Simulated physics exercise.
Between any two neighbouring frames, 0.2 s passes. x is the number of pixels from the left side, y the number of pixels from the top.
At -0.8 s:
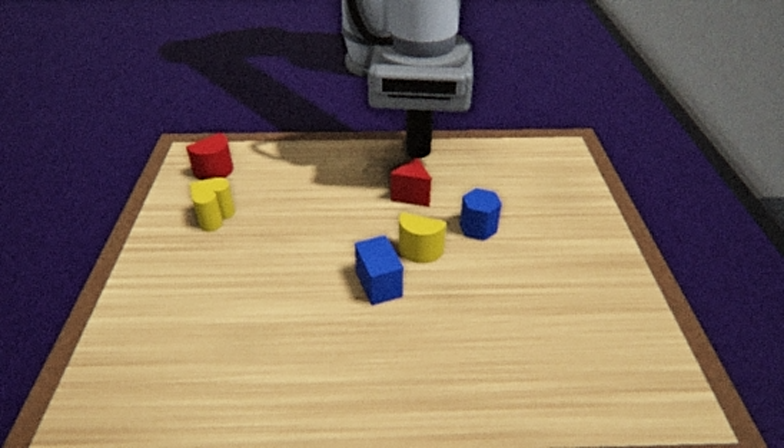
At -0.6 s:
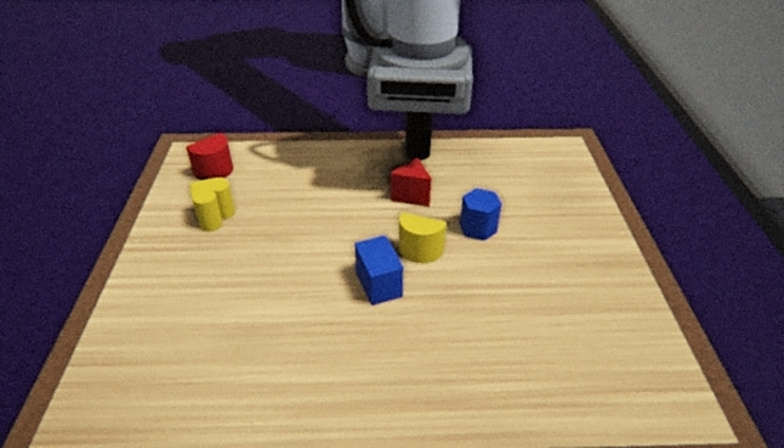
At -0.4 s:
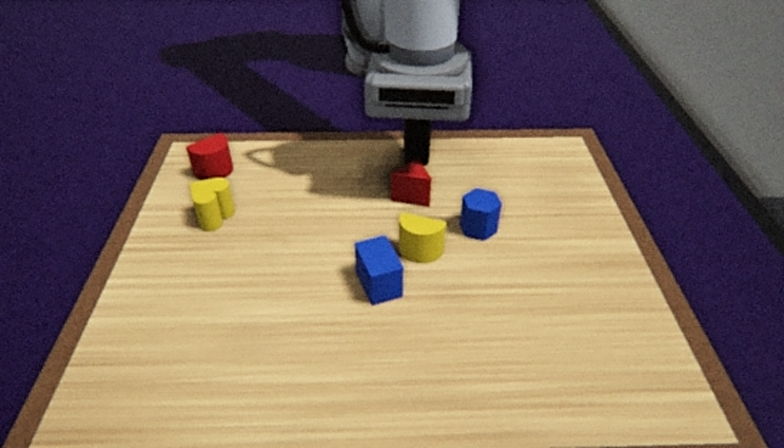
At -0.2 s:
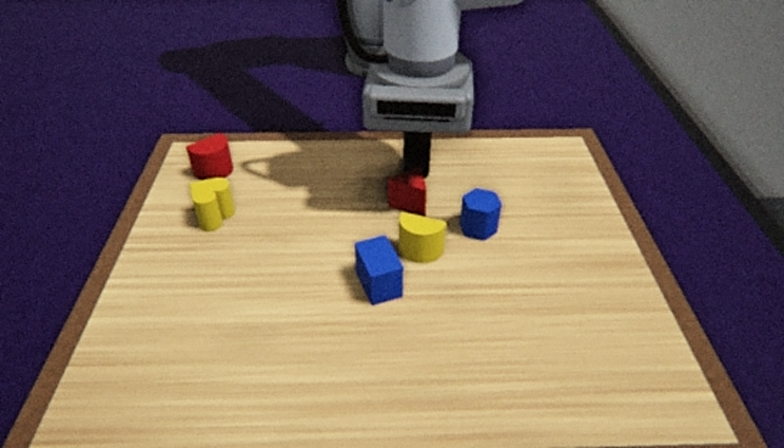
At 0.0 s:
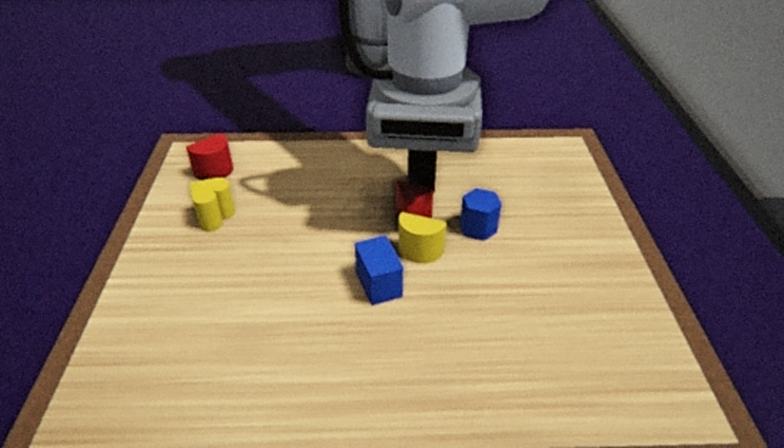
Robot arm lowering its black stick behind a red block and nudging it slightly toward a yellow block on a wooden board.
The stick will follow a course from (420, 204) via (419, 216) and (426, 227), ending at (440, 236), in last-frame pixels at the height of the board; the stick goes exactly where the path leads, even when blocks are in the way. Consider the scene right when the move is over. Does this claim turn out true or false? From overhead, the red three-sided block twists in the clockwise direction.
The statement is true.
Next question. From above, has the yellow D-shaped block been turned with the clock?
My answer is no.
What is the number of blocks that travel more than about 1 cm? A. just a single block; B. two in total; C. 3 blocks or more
Choice A: Just a single block.
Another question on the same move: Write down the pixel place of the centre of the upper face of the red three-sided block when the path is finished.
The top centre is at (406, 210).
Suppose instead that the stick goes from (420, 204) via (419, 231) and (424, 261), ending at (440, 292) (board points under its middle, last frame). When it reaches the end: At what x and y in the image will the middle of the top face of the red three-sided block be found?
I'd guess (391, 226).
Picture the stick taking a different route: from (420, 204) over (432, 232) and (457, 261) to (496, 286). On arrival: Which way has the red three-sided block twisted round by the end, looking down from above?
That block twists clockwise.
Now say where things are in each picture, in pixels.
The first frame shows tip of the stick (418, 152), middles of tops, red three-sided block (413, 169), yellow D-shaped block (420, 224), blue six-sided block (482, 199).
The second frame shows stick (418, 154), nothing pushed.
The third frame shows stick (416, 161), nothing pushed.
The fourth frame shows stick (416, 173), red three-sided block (411, 178).
The fifth frame shows stick (421, 191), red three-sided block (412, 191), yellow D-shaped block (420, 224), blue six-sided block (482, 199).
What follows on the original path. Halfway along, stick (422, 209); red three-sided block (406, 208), turned 30° clockwise; yellow D-shaped block (418, 226), turned 25° anticlockwise.
At the end, stick (441, 222); red three-sided block (406, 210), turned 35° clockwise; yellow D-shaped block (418, 226), turned 25° anticlockwise; blue six-sided block unmoved.
